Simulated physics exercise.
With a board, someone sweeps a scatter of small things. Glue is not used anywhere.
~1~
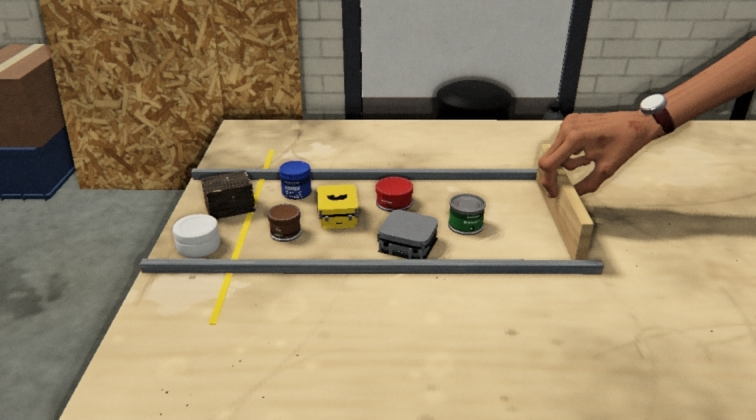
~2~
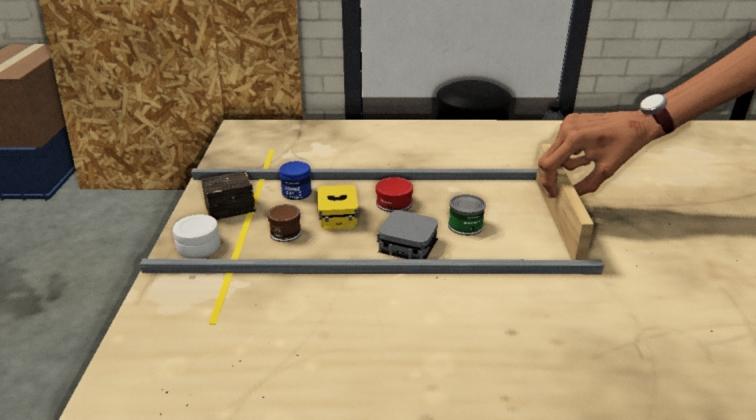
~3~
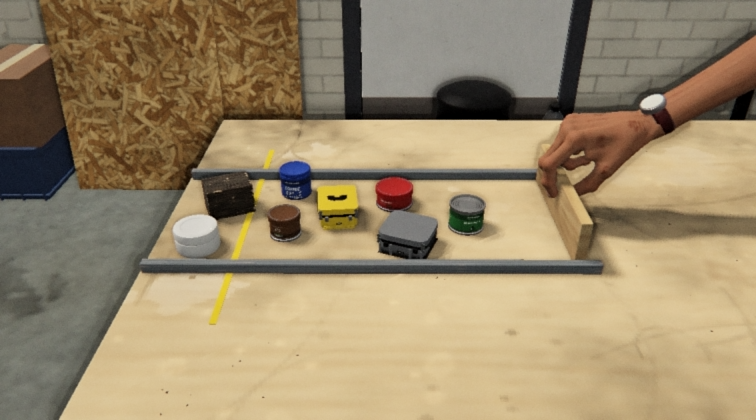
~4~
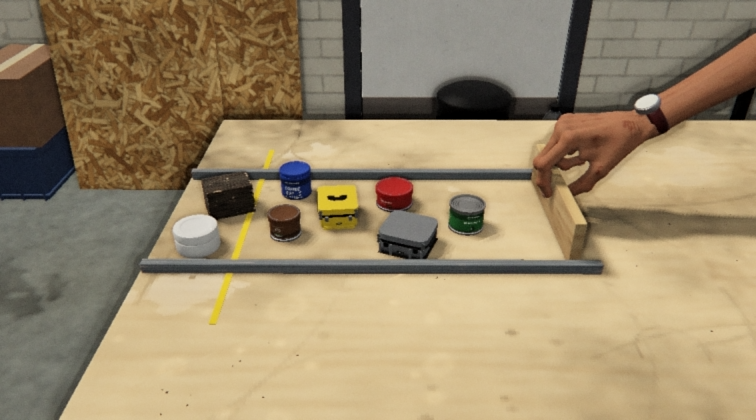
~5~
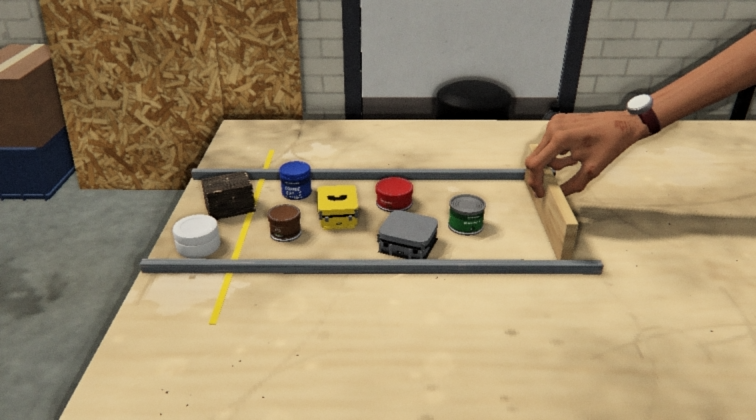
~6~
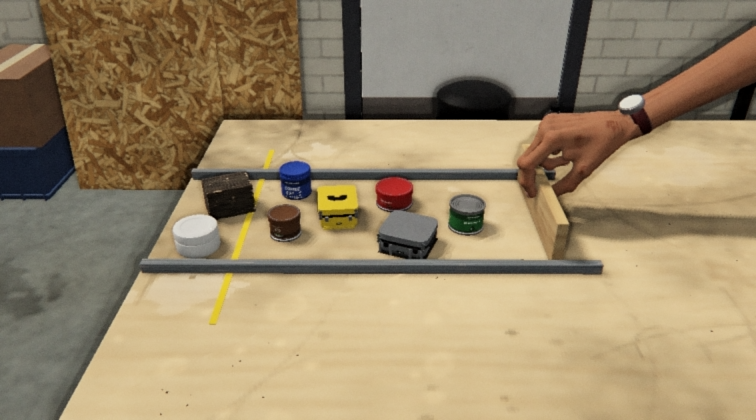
A hand holds a wooden board still, then slides it slightly left toward scattered small containers.
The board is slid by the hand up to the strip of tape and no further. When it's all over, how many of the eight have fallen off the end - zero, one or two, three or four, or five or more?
One or two have fallen off.
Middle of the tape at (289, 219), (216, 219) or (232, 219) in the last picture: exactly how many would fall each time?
Those tries give 0, 4 and 2.
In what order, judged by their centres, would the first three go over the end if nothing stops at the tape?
Taking them earliest first, it's the black block, the white lid and the brown tin.
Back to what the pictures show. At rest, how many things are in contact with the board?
My count gives 4.
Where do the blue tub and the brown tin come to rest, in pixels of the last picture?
In the last view, the middles sit near (244, 175) and near (176, 229).
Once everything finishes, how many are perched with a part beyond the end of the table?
Count: 0.
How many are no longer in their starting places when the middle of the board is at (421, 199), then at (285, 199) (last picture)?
The counts are 2 and 8.
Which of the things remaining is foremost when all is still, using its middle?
The brown tin ends nearest.
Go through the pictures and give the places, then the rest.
White lid (197, 236); black block (228, 195); brown tin (285, 223); board (561, 199); tape (249, 218), in the first frame.
Black block (228, 195); board (561, 199), in the second frame.
Brown tin (285, 223); red tin (394, 195), in the third frame.
White lid (197, 236); yellow case (338, 208), in the fourth frame.
Black block (228, 195); blue tub (296, 180), in the fifth frame.
White lid (197, 236); black block (228, 195); brown tin (285, 223); board (540, 199); tape (249, 218), in the sixth frame.
Soon after, none off yet; white lid at rest near (197, 236); black block at rest near (228, 195); brown tin at rest near (285, 223).
In the end, the number that fall off is one or two; gone, black block and white lid.
